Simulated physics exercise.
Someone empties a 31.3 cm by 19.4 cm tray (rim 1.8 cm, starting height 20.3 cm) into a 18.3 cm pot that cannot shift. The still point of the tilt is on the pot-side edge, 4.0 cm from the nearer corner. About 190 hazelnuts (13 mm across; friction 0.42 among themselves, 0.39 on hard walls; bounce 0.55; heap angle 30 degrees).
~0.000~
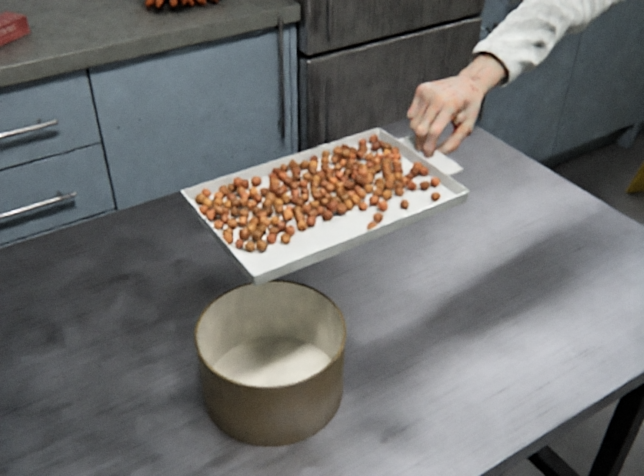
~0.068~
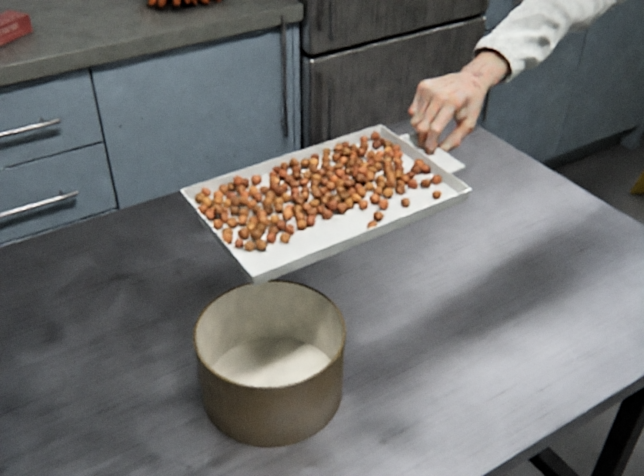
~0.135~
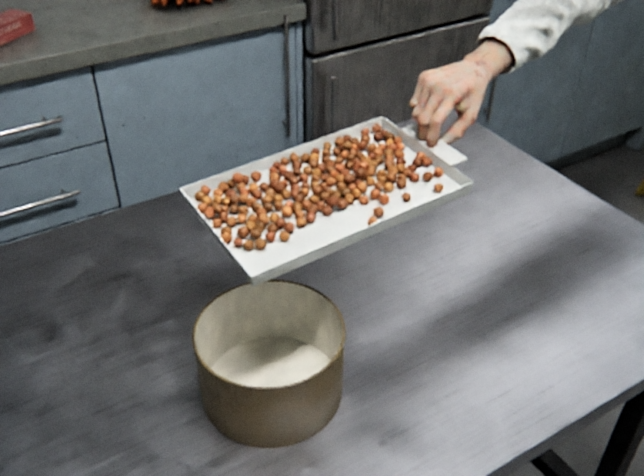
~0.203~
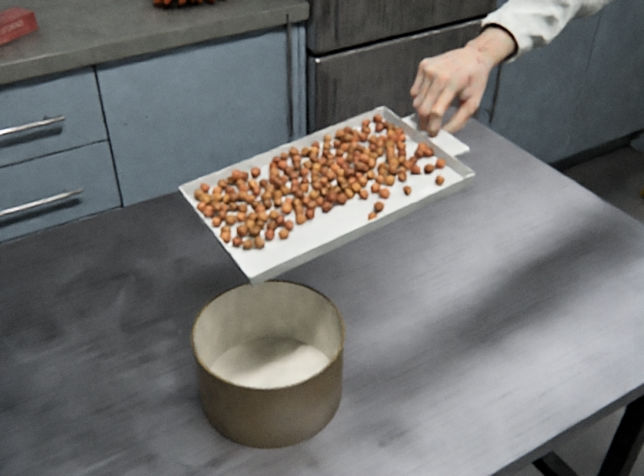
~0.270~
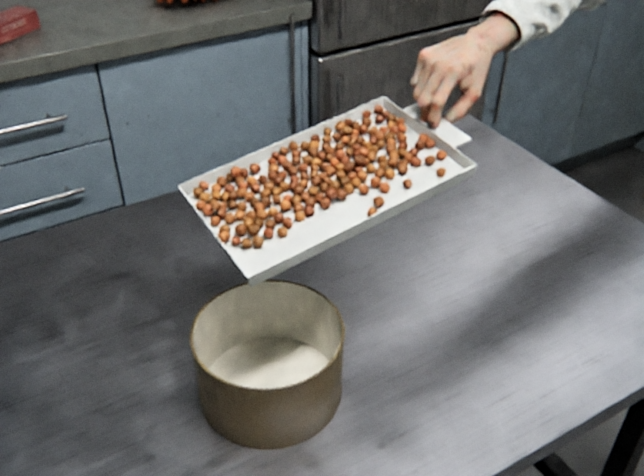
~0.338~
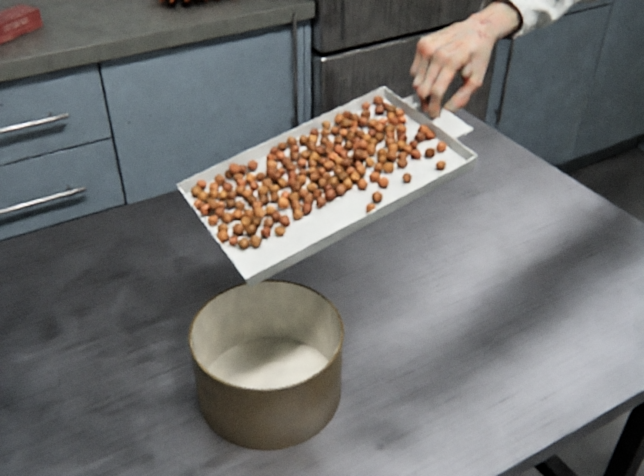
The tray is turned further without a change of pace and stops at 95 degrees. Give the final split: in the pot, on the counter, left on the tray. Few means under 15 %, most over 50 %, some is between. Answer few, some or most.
Pot some, counter most, tray few.
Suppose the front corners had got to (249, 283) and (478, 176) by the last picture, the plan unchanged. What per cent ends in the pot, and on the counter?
Pot 60, counter 40.
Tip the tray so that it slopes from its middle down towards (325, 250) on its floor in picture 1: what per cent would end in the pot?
About 70 per cent.
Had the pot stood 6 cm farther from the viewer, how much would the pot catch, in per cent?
In that case some 25 per cent.
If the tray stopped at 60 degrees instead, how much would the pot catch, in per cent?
In that case some 0 per cent.
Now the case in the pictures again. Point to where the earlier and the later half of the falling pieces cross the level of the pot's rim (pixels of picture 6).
First near (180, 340), later near (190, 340).
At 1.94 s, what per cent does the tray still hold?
Roughly 100 per cent.
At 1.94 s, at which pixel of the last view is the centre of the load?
Around (220, 177).
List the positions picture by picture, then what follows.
Tray tilt 0 degrees, front corners at (255, 274) and (467, 191); middle of the pieces at (314, 192); pot at (271, 329), in the first picture.
Tray tilt 1 degrees, front corners at (253, 274) and (469, 188); middle of the pieces at (314, 190), in the second picture.
Tray tilt 3 degrees, front corners at (252, 274) and (471, 181), lowest corner left front; middle of the pieces at (314, 186), in the third picture.
Tray tilt 6 degrees, front corners at (250, 275) and (472, 173), lowest corner left front; middle of the pieces at (314, 181), in the fourth picture.
Tray tilt 8 degrees, front corners at (249, 275) and (474, 164), lowest corner left front; middle of the pieces at (314, 176), in the fifth picture.
Tray tilt 11 degrees, front corners at (247, 276) and (475, 156), lowest corner left front; middle of the pieces at (312, 171); pot at (267, 330). The tray's pace is about 40 degrees a second, in the sixth picture.
After 1.30 s, tilt 50 degrees; the tray holds 100 %, the pot 0 %.
After 1.94 s, tilt 76 degrees; the tray holds 100 %, the pot 0 %.
Then, at 2.62 s, tilt 95 degrees; the tray holds 10 %, the pot 25 %.
In the end, at 3.8 s, pot 35 %, counter 65 %, tray 0 %.
